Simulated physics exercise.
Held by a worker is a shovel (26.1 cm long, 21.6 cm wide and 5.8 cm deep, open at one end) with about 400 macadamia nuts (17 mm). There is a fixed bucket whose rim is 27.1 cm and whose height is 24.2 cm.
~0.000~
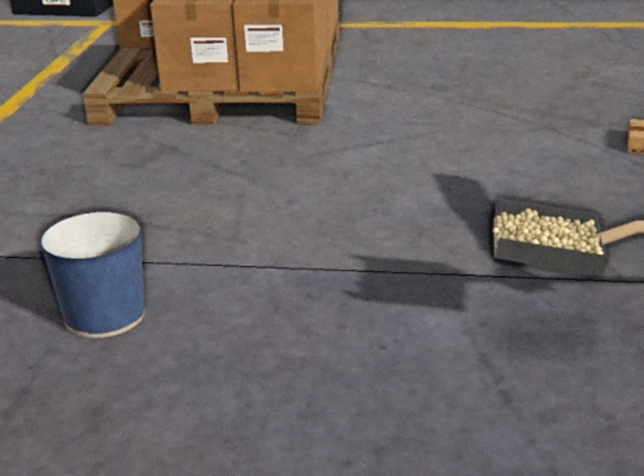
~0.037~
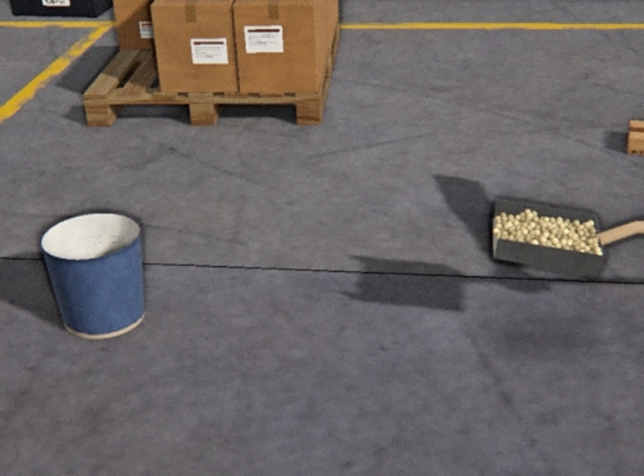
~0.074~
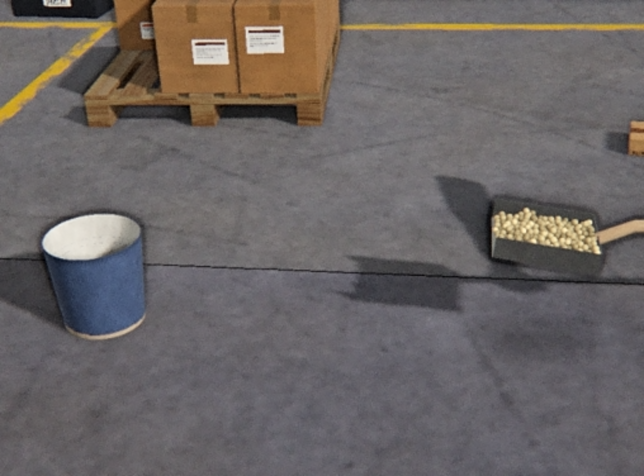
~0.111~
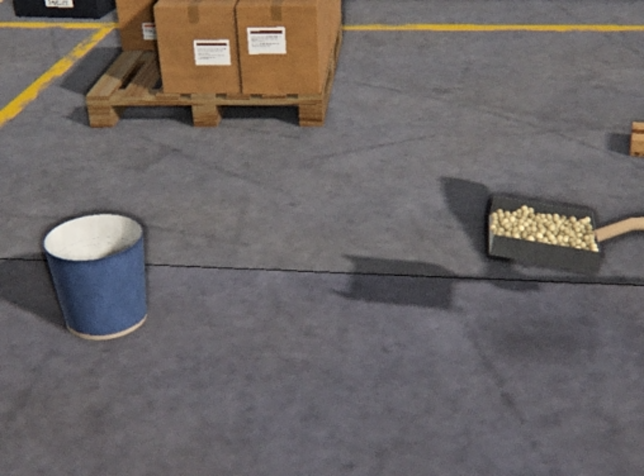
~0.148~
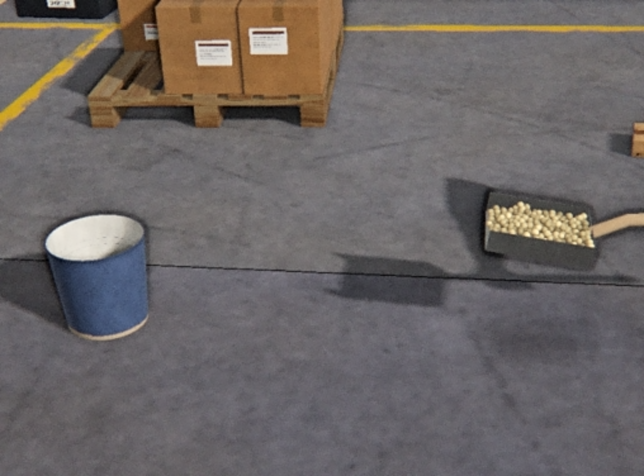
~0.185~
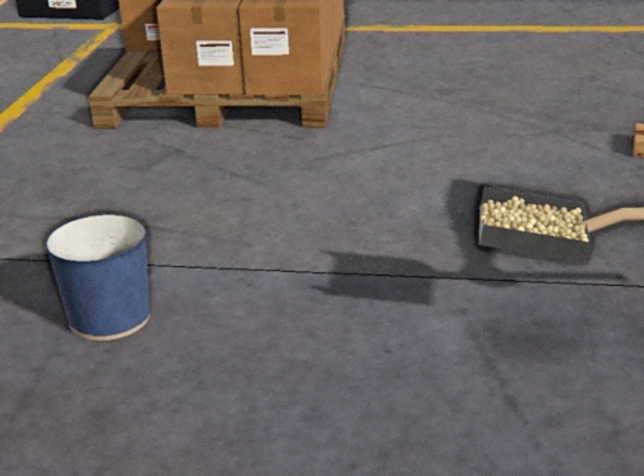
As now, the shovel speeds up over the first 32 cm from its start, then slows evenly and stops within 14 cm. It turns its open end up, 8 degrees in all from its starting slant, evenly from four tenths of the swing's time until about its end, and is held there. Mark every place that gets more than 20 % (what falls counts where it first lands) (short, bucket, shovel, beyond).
Ground short of the target's middle: Marked; bucket: Unmarked; shovel: Marked; ground beyond it: Unmarked.
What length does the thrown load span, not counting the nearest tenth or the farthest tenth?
Something like 25 cm, give or take.
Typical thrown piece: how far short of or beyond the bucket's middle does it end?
Roughly 50 cm short.
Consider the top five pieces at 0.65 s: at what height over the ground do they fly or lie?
Roughly 65 cm.
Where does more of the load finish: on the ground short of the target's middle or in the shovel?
Larger share at rest: In the shovel.
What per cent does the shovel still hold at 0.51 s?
Remaining share: Some 95 per cent.
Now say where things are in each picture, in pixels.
In the first frame, shovel at (551, 248); tilt 8 degrees; moved 0.0 cm; low side right; open edge at (494, 237); middle of the load at (554, 231); bucket at (91, 234).
In the second frame, shovel at (550, 249); tilt 8 degrees; moved 0.3 cm; low side right; open edge at (494, 238); middle of the load at (553, 232).
In the third frame, shovel at (549, 248); tilt 8 degrees; moved 1.1 cm; low side right; open edge at (492, 237); middle of the load at (553, 231).
In the fourth frame, shovel at (546, 245); tilt 8 degrees; moved 2.5 cm; low side right; open edge at (490, 234); middle of the load at (551, 228).
In the fifth frame, shovel at (542, 241); tilt 8 degrees; moved 4.5 cm; low side right; open edge at (486, 230); middle of the load at (548, 224).
In the sixth frame, shovel at (536, 235); tilt 8 degrees; moved 7.0 cm; low side right; open edge at (480, 225); middle of the load at (542, 219); bucket at (96, 237). Its speed is now 0.73 m/s.
Then, at 0.36 s, tilt 11 degrees; shovel 100 %; middle of all pieces near (481, 181).
After 0.51 s, tilt 15 degrees; shovel 95 %, in the air 5 %; middle of all pieces near (418, 140).
After 0.65 s, tilt 17 degrees; shovel 70 %, in the air 30 %; middle of all pieces near (388, 136).
After 0.78 s, tilt 17 degrees; shovel 65 %, in the air 35 %; middle of all pieces near (376, 157).
By 1.6 s all is still; short 35 %, bucket 0 %, shovel 65 %, beyond 0 %.
